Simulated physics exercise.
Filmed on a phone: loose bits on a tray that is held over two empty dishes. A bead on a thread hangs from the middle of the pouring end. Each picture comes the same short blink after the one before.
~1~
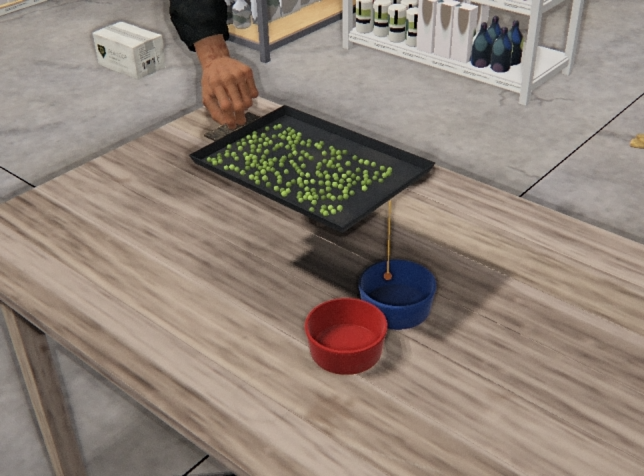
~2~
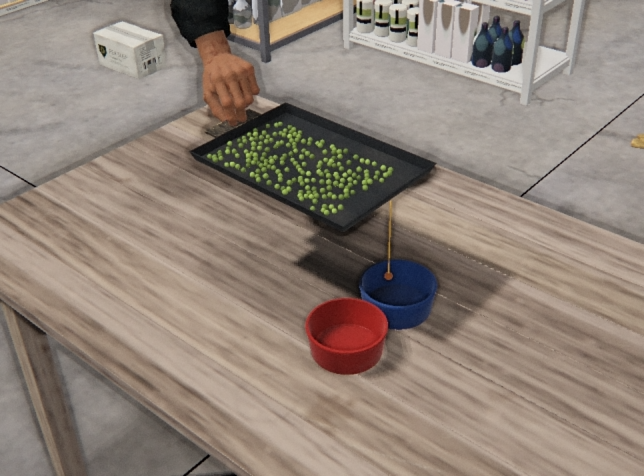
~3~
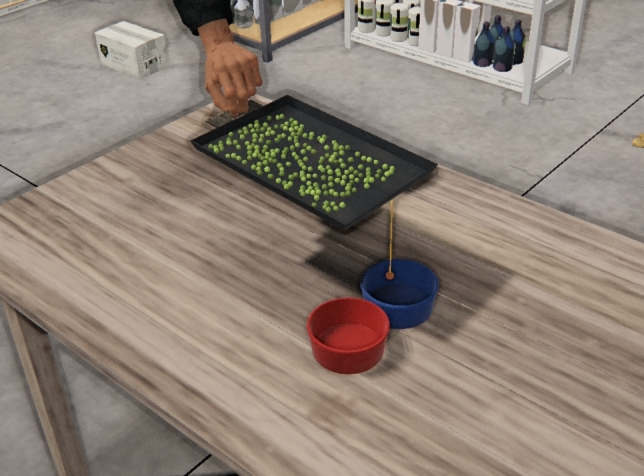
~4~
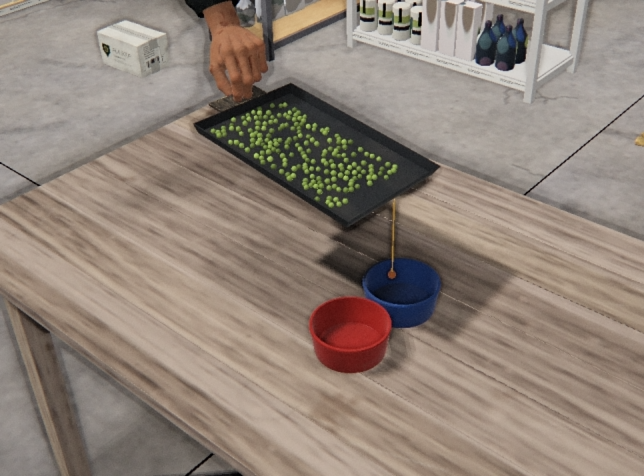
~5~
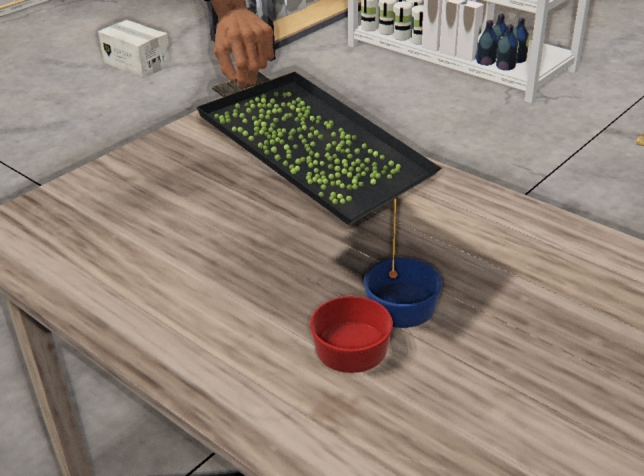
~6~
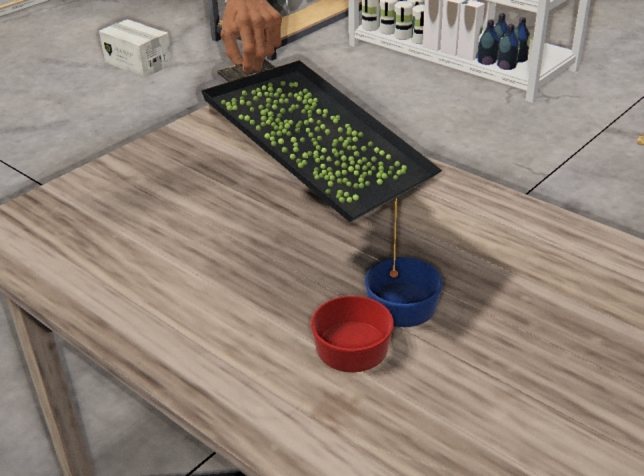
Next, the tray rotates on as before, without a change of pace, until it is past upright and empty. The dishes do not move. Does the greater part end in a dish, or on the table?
Together they catch less than half.
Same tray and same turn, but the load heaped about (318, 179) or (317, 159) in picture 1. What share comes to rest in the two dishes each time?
In turn 20 and 10 in a hundred.
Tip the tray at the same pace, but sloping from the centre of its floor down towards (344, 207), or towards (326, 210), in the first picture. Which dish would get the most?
First the dish on the left, then the left-hand dish.
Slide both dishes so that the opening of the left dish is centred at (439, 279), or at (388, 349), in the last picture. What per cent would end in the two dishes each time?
The first gives 60 %, the second 0 %.
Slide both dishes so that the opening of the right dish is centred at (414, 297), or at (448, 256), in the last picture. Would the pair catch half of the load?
One: Not half. Two: Most of it.
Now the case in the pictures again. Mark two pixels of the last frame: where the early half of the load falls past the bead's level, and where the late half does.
At about (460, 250), then at (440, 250).
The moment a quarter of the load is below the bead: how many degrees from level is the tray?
At some 65 degrees.
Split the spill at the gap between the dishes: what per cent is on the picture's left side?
It comes to 10 per cent or so.
Soon, tray tipped steeply; about half on the tray; a stray few in the right dish; a small part outside both; about half in the air.
A while on, tray tipped right over; a small part in the right dish; most outside both; a small part in the air.
Towards the end, tray tipped past a quarter turn; a small part in the right dish; nearly all outside both.
Finally, tray tipped past a quarter turn; none in the left dish; a small part in the right dish; nearly all outside both.
